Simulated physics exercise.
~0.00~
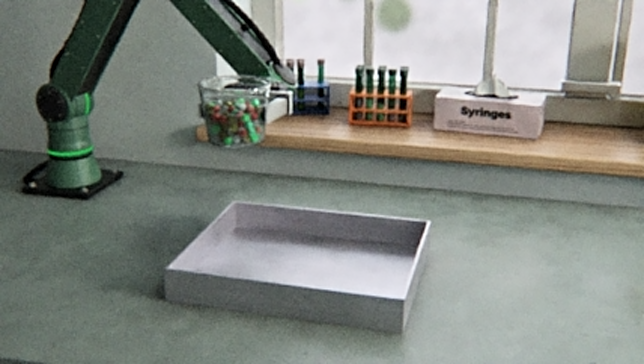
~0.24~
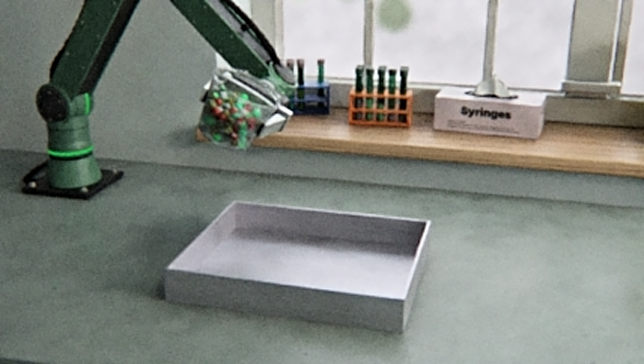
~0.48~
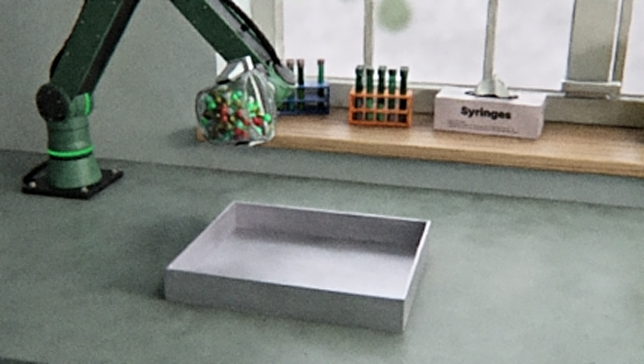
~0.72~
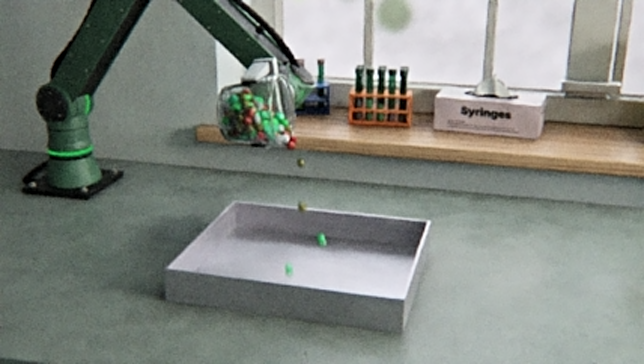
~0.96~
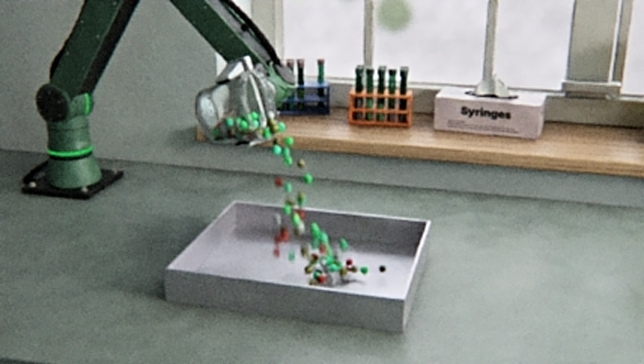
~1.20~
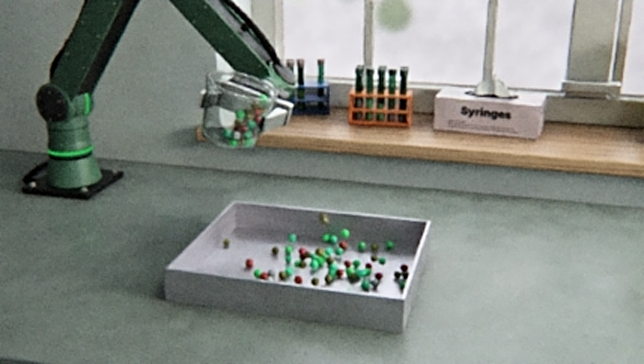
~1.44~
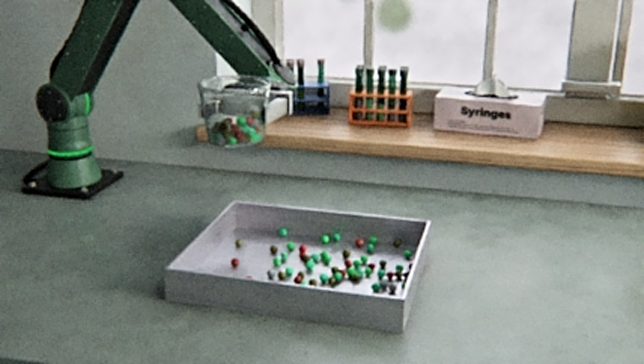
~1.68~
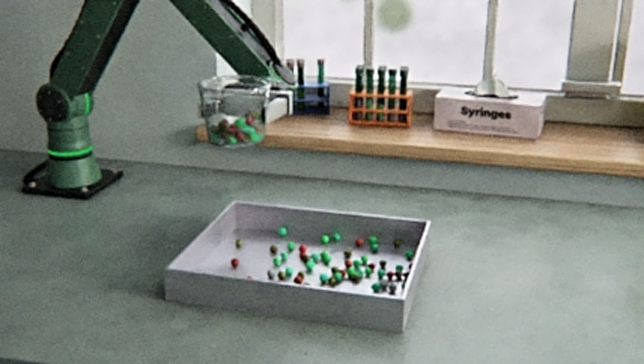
A green robot arm tipped a clear beaker of small red and green balls above a shallow gray tray, pouring many of them in, then turned it upright again, leaving balls scattered across the tray and the rest still in the beaker.
